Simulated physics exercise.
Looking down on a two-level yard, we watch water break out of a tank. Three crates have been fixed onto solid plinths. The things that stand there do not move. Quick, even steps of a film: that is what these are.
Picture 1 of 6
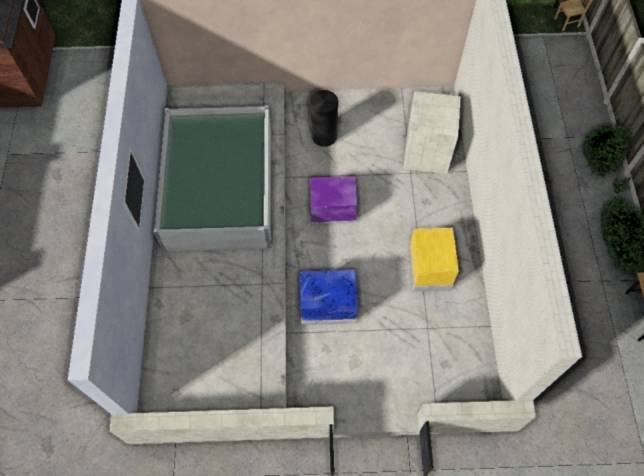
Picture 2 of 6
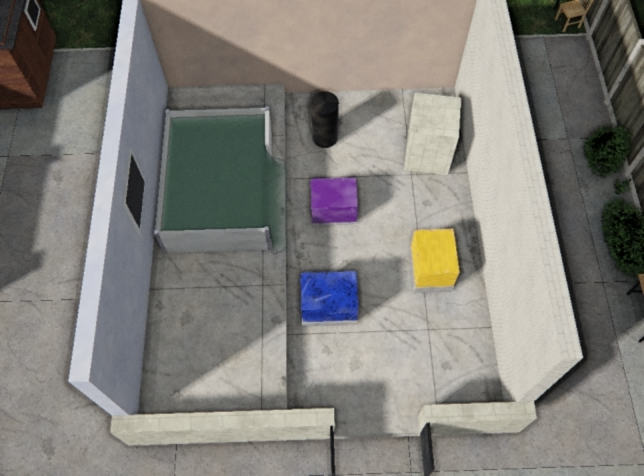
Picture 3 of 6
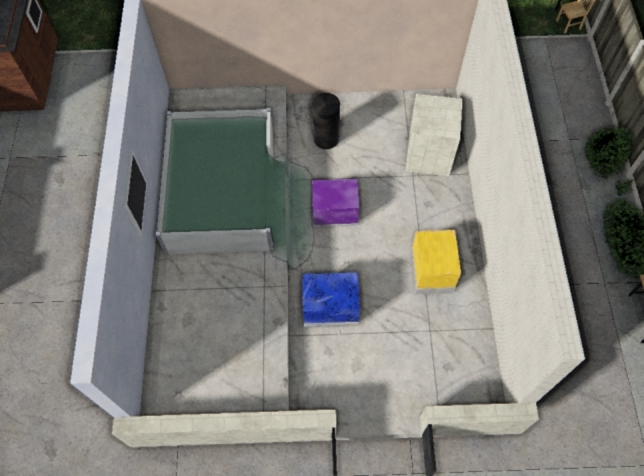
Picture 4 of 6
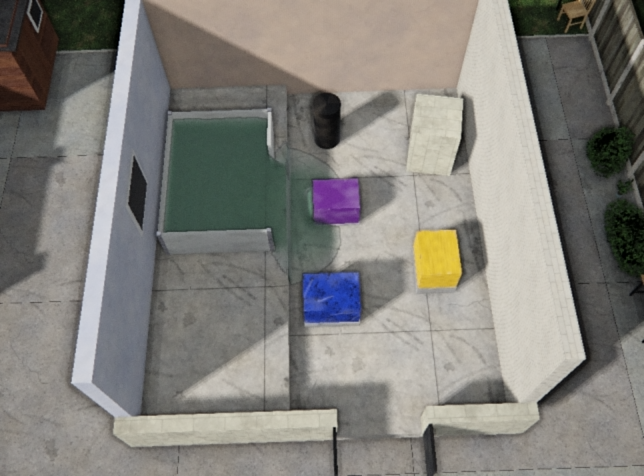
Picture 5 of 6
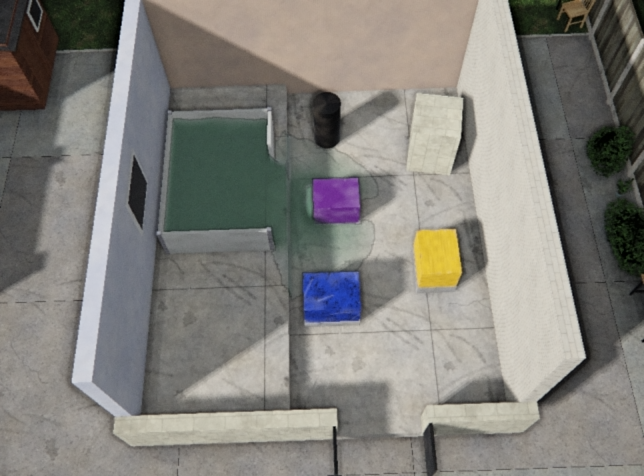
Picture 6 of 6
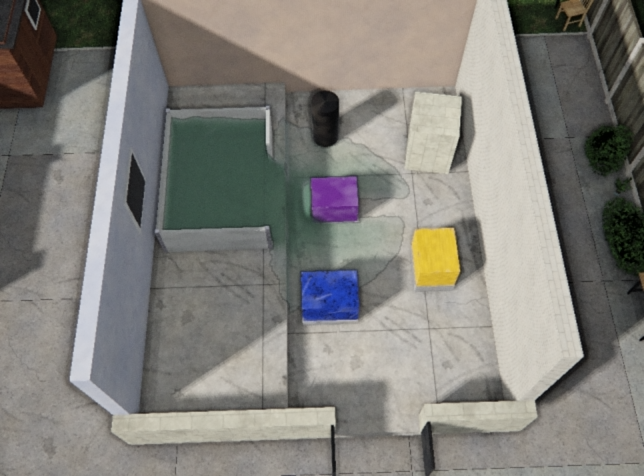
At the start, a tank of green water stands whole and still in a walled yard beside coloured blocks and a dark cylinder. Water then breaks out through a gap in its right side, spreads rightward to the purple block, and flows around it in thin sheets while the blocks stay put.
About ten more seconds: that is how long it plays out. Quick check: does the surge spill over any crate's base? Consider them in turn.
Result: Yellow crate wet, blue crate wet, purple crate wet.
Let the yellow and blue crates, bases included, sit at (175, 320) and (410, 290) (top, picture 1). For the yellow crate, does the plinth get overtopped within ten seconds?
Result for yellow: Untouched.
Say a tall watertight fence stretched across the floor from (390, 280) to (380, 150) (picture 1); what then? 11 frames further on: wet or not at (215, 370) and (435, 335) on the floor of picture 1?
In order, I'd call them bare and inundated.
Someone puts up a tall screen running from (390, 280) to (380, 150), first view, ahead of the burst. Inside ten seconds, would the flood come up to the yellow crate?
Yellow: Left dry.
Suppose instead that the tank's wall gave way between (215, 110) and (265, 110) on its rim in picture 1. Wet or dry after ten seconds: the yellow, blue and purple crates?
The yellow crate stays untouched; the blue crate stays untouched; the purple crate gets drenched.
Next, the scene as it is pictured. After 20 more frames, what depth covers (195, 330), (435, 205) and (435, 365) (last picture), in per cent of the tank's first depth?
Readings in order: Around 0, 16 and 6 %.
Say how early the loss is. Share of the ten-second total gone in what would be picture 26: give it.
Result, approximate: 10 per cent.
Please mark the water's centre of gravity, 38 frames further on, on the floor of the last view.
My reading is close to (357, 215).
A moment on, water covers 30 % of the floor; the yellow crate water round its plinth, the blue crate water round its plinth, the purple crate water round its plinth.
Next, water covers 50 % of the floor; the yellow crate water round its plinth, the blue crate water round its plinth, the purple crate water round its plinth.
Then, water covers 65 % of the floor; the yellow crate water round its plinth, the blue crate water round its plinth, the purple crate water round its plinth.
Later, water covers 65 % of the floor; the yellow crate water round its plinth, the blue crate water round its plinth, the purple crate water round its plinth.
In the end, water covers 65 % of the floor; the yellow crate was topped, the blue crate was topped, the purple crate was topped.
